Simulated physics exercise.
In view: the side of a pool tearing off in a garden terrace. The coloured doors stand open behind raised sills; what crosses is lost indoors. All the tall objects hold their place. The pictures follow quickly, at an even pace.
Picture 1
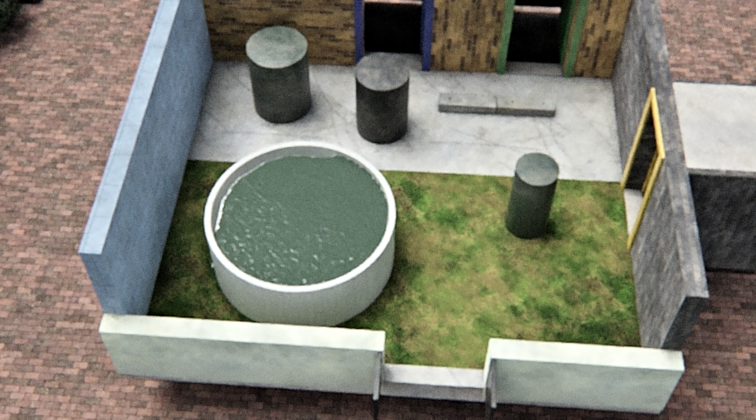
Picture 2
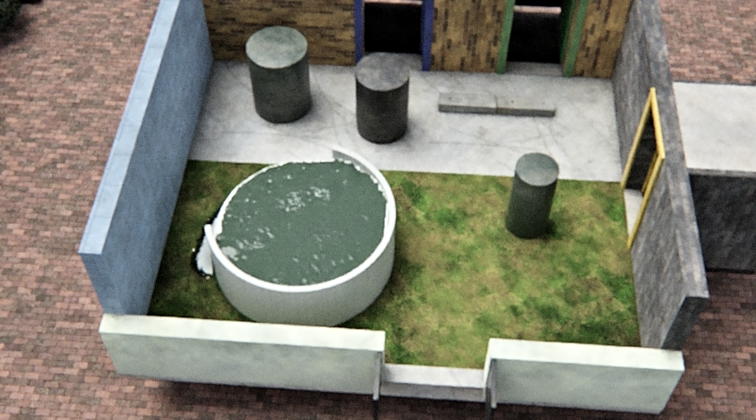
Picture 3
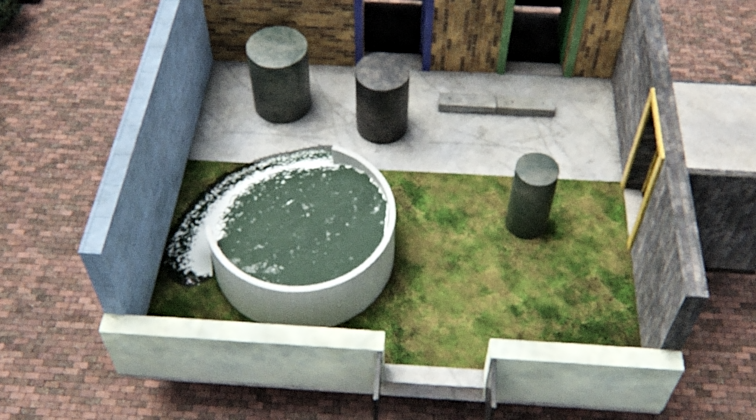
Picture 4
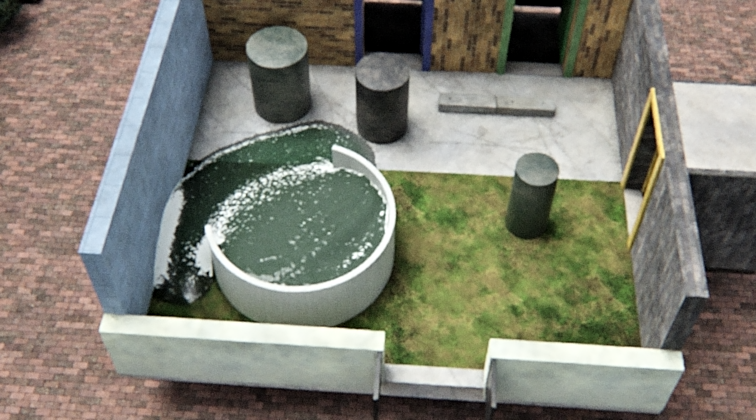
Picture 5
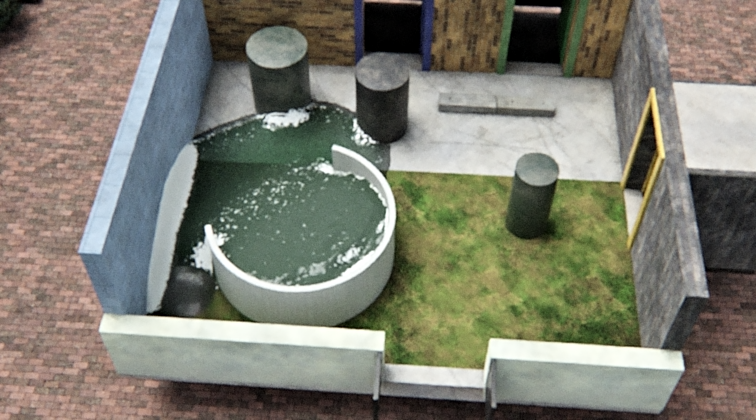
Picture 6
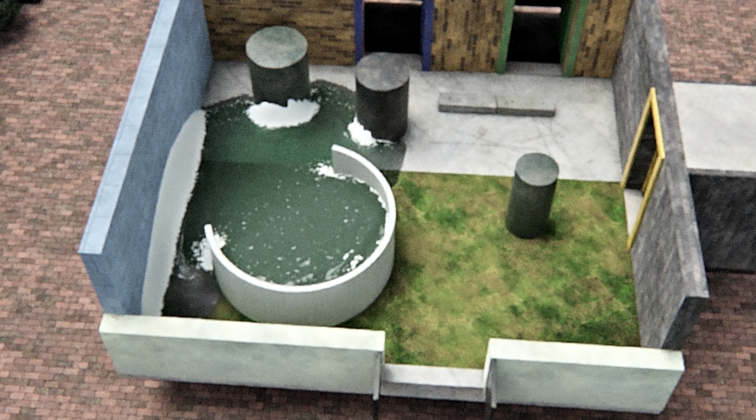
At the start, a round white pool of dark green water stands whole on a walled terrace's grass. Its far left side tears away and water pours out in white foam, carrying the curved panel to the blue wall. The water then spreads over the paving, foaming around two upright cylinders.
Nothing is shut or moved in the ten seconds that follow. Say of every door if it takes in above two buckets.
In the end: The green door lets in a lot; the blue door lets in a lot; the yellow door lets in a lot.
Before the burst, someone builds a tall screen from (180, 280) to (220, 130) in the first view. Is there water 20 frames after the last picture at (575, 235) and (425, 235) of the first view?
In turn: Not flooded, awash.
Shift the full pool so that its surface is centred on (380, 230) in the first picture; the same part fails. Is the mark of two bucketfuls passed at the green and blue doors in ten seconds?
Green is over; blue takes more.
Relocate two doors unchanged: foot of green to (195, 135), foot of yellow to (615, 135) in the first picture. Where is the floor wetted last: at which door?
I say the yellow one.
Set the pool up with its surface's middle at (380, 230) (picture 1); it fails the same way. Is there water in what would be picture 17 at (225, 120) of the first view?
Verdict: Awash.
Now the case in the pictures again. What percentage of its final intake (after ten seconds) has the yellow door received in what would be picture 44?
I make it 25 per cent.
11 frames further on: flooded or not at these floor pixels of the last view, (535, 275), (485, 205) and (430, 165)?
As listed: No water, free of water, covered.
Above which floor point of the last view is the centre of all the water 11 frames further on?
Around (271, 171).
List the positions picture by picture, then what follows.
In the first picture, the round pool at (301, 216) is whole and still.
In the second picture, water pours out on the round pool's far side and has run to (210, 273).
In the third picture, water pours out on the round pool's far side and has run to (177, 275).
In the fourth picture, water pours out on the round pool's far side and has run to (155, 290).
In the fifth picture, the front is at (148, 314), out from the gap on the round pool's far side.
In the sixth picture, the front is at (342, 90), out from the gap on the round pool's far side.
A moment on, water covers 35 % of the floor; the green door not reached, the blue door under two buckets in, the yellow door not reached.
Next, water covers 45 % of the floor; the green door wet at the sill, nothing in, the blue door under two buckets in, the yellow door not reached.
Then, water covers 75 % of the floor; the green door under two buckets in, the blue door over two buckets in, the yellow door not reached.
Later, water covers 95 % of the floor; the green door over two buckets in, the blue door over two buckets in, the yellow door under two buckets in.
In the end, water covers 100 % of the floor; the green door far over two buckets in, the blue door over two buckets in, the yellow door over two buckets in.
